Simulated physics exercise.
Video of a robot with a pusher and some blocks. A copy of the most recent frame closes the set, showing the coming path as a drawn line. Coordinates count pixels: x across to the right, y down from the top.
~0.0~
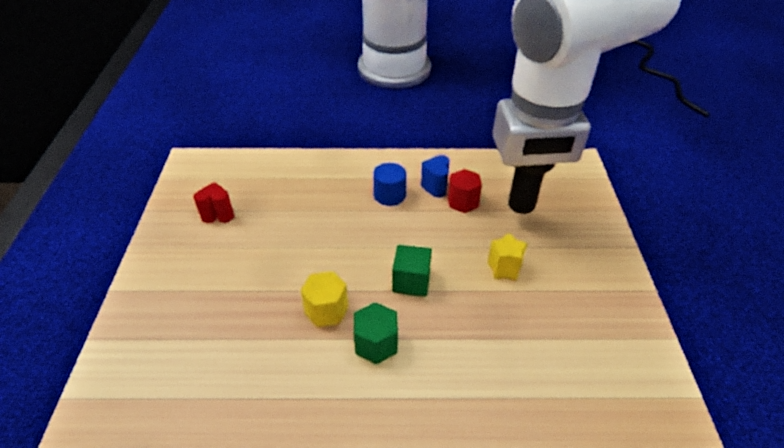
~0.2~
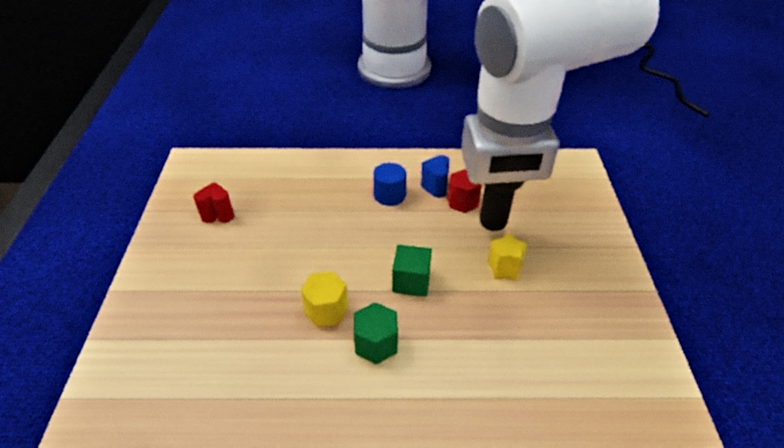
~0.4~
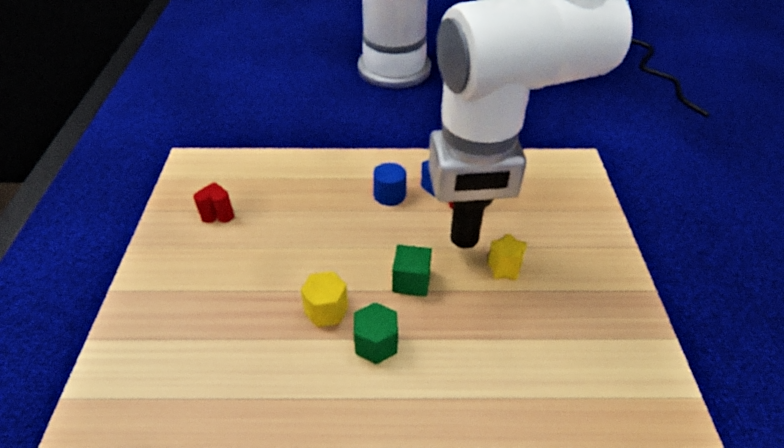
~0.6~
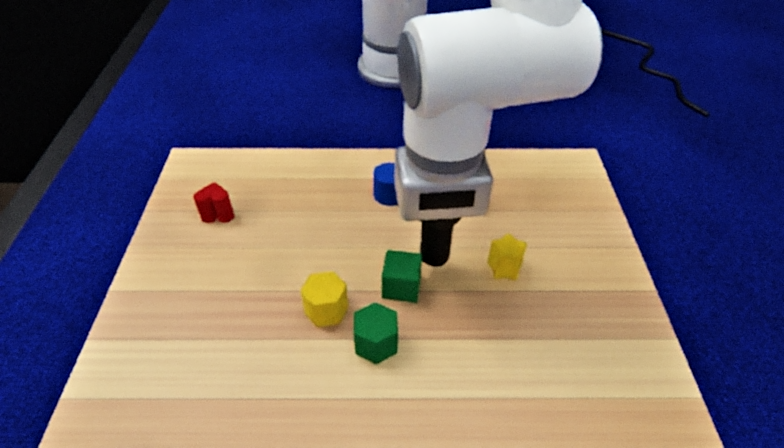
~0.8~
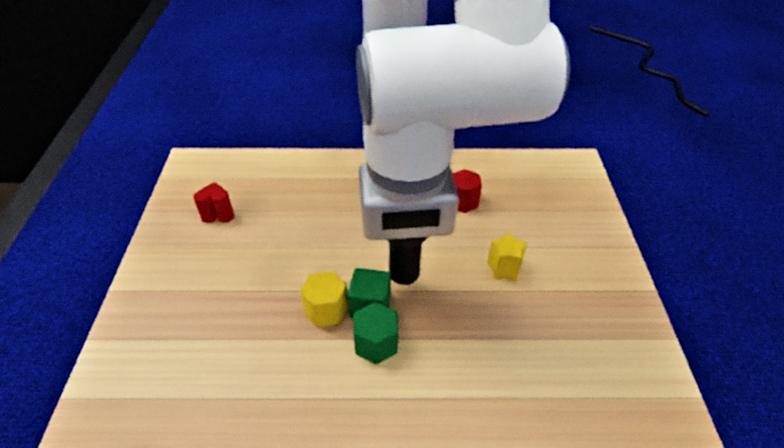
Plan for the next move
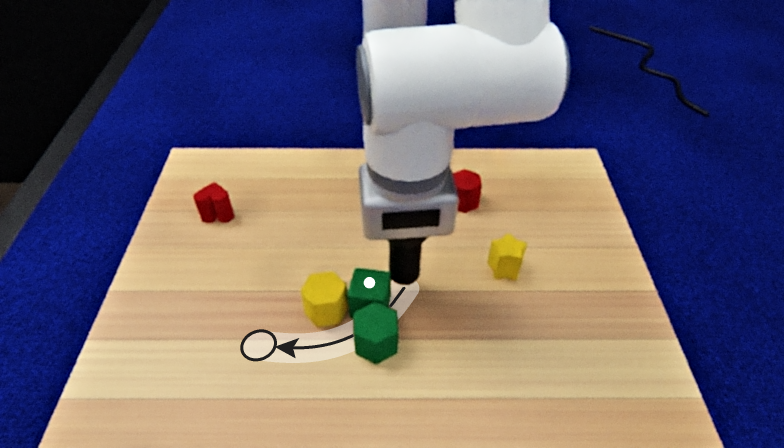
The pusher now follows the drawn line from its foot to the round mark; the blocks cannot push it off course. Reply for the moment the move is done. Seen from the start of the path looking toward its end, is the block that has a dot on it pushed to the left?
The answer is no.
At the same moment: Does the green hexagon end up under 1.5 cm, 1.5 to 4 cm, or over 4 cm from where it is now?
Result: 1.5-4 cm.
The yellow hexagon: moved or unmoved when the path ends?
Shifted.
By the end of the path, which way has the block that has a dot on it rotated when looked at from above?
Looking from above, the answer is clockwise.
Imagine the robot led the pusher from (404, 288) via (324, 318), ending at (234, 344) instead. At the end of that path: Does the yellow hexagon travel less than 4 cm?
I'd say no.
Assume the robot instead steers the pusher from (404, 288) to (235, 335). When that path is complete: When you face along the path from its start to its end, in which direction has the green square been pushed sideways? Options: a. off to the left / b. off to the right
Option a.
The line goes from (404, 288) via (371, 325) and (317, 346), ending at (259, 345); the dot is on the green square.
On the path given first. One third of the way, pusher at (369, 312); yellow hexagon at (292, 291), turned 35° clockwise; green square at (332, 300); green hexagon at (368, 337), turned 30° anticlockwise.
Two thirds of the way, pusher at (315, 333); yellow hexagon at (259, 281), turned 60° clockwise; green square at (282, 307), turned 40° clockwise; green hexagon at (362, 347), turned 55° anticlockwise.
At the end, pusher at (254, 332); yellow hexagon at (239, 265), turned 110° clockwise; green square at (234, 298), turned 60° clockwise; green hexagon at (362, 347), turned 55° anticlockwise.
